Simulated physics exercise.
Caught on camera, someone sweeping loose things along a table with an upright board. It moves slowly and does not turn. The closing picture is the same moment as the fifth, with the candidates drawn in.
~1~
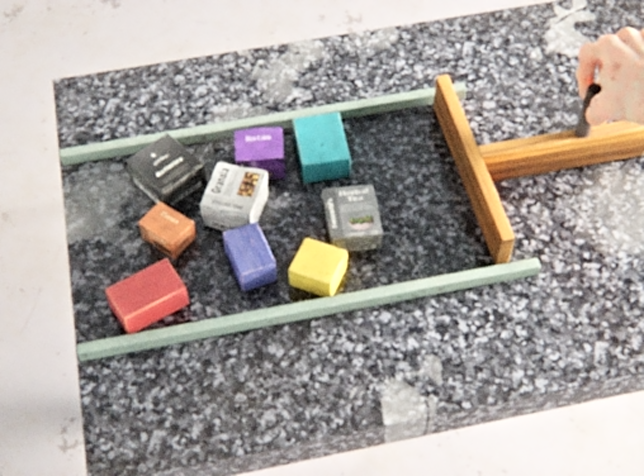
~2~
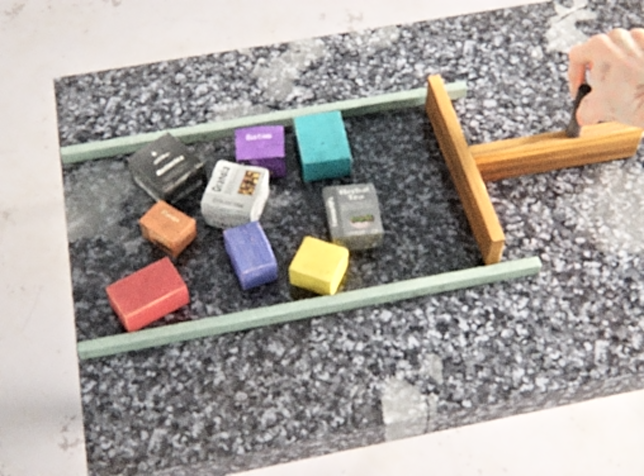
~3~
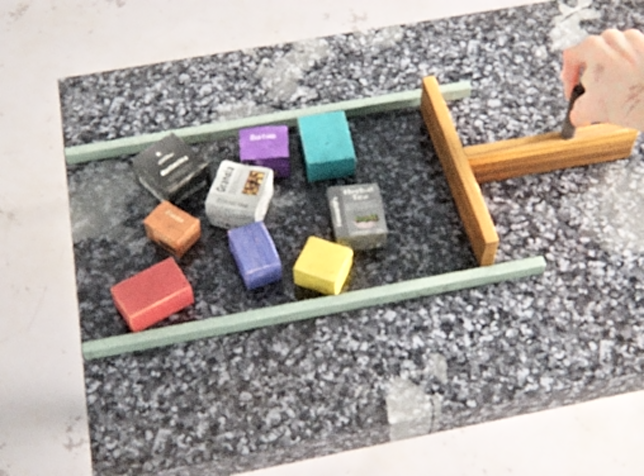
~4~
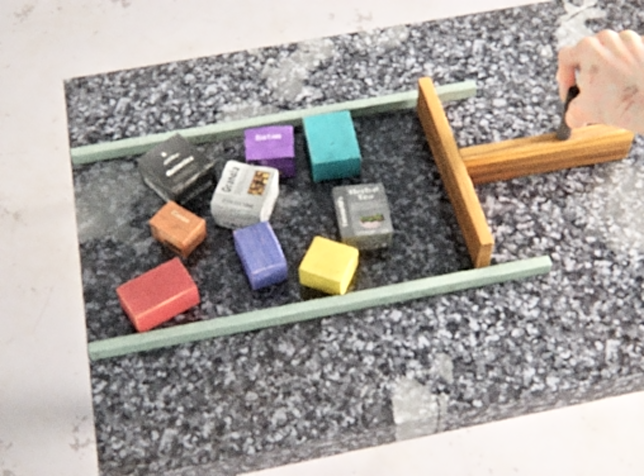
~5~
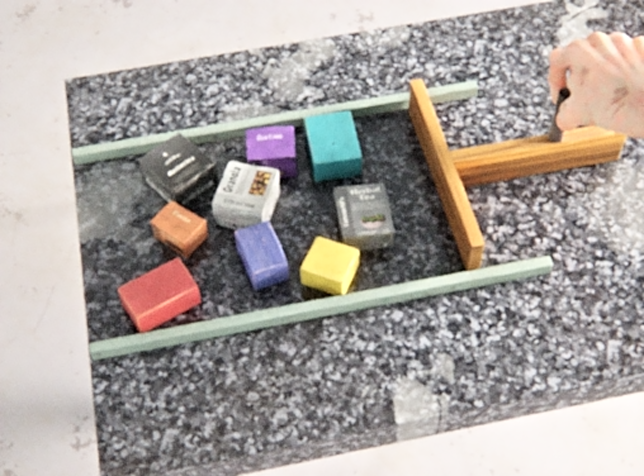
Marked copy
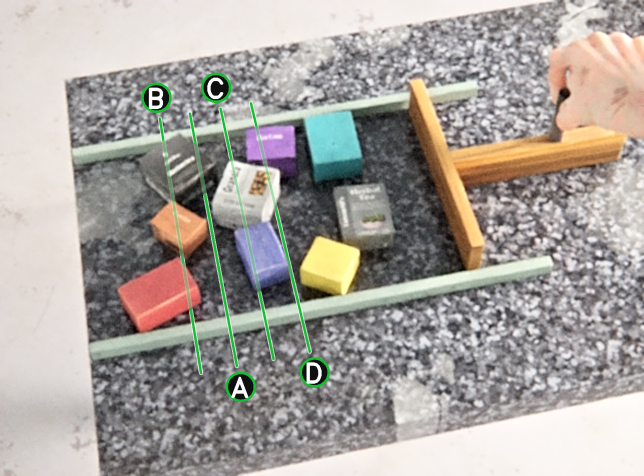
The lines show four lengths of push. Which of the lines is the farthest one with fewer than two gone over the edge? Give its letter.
As far as mark A.
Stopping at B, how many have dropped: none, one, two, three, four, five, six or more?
By then, three.
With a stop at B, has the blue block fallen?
By then, no.
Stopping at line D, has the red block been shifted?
No.
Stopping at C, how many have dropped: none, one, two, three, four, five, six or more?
In all, none.
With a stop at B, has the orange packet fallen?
By then, yes.
On the marked copy, A at (211, 228); B at (179, 234); C at (245, 222); D at (278, 216).
Taking A. A third of the way, board (362, 172); yellow block (327, 272); turquoise block (317, 149).
Two thirds of the way, board (277, 187); black box (136, 170); orange packet (155, 242).
When it is over, board (213, 198); black box (73, 180); red block (94, 304); none fallen.
As for the rest, B drops three; C is within the limit but short; D is within the limit but short.
